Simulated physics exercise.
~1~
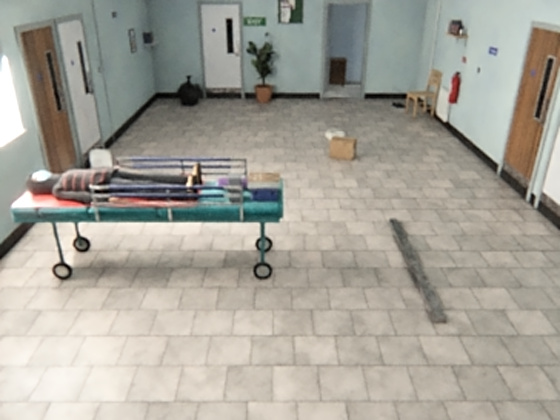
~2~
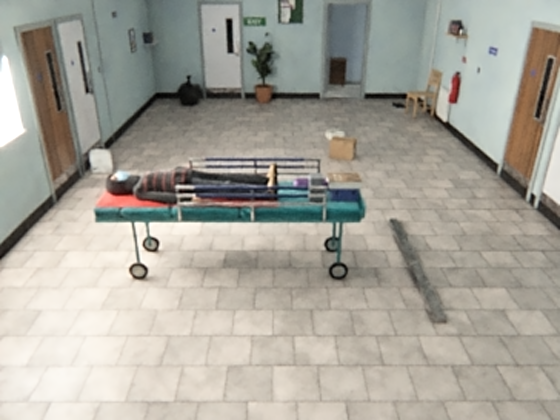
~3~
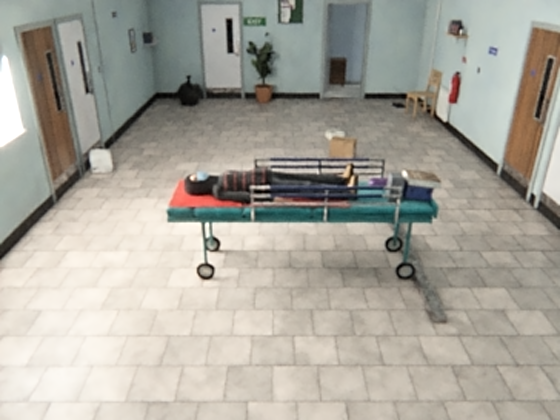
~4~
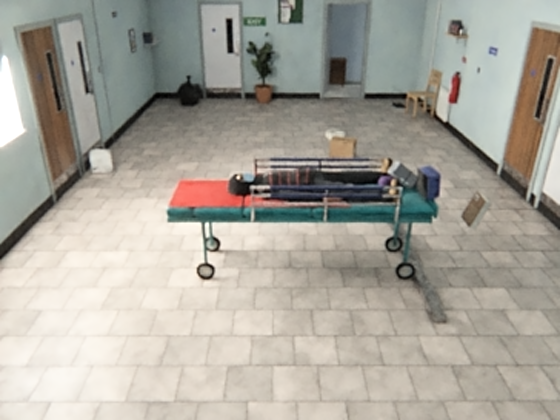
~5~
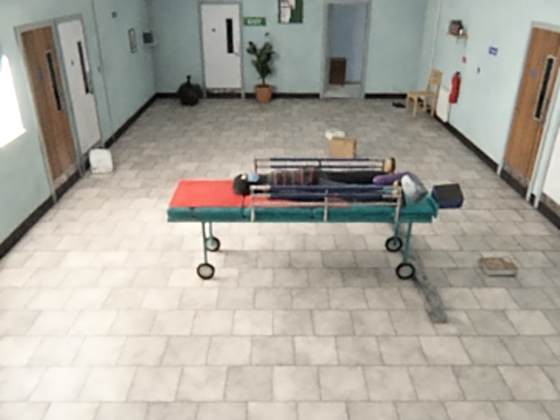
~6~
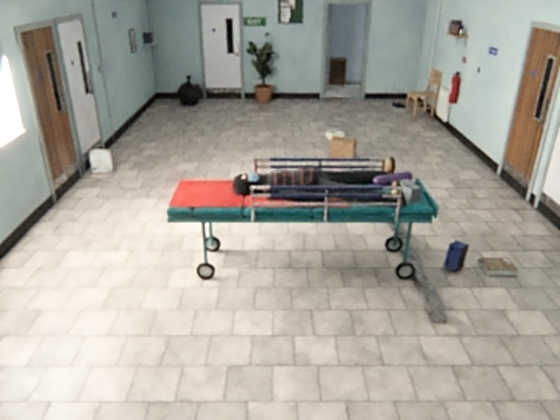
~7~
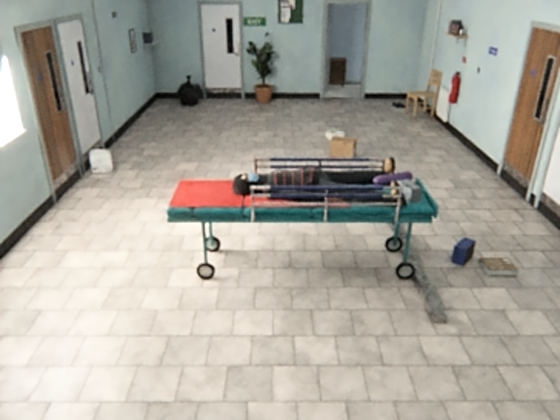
A tiled corridor with pale blue walls and wooden doors is seen from above by a still camera, with a grey sill lying across the floor at right. A green gurney with a red mattress carries a limp person on their back, with a blue case, brown folder, grey pump and purple bottle by the feet. It rolls right and stops short at the sill. The person slides on toward the foot end, the folder flies off to the floor, and the pump tips over. The blue case then drops beside the folder, while the person, pump and bottle stay aboard.
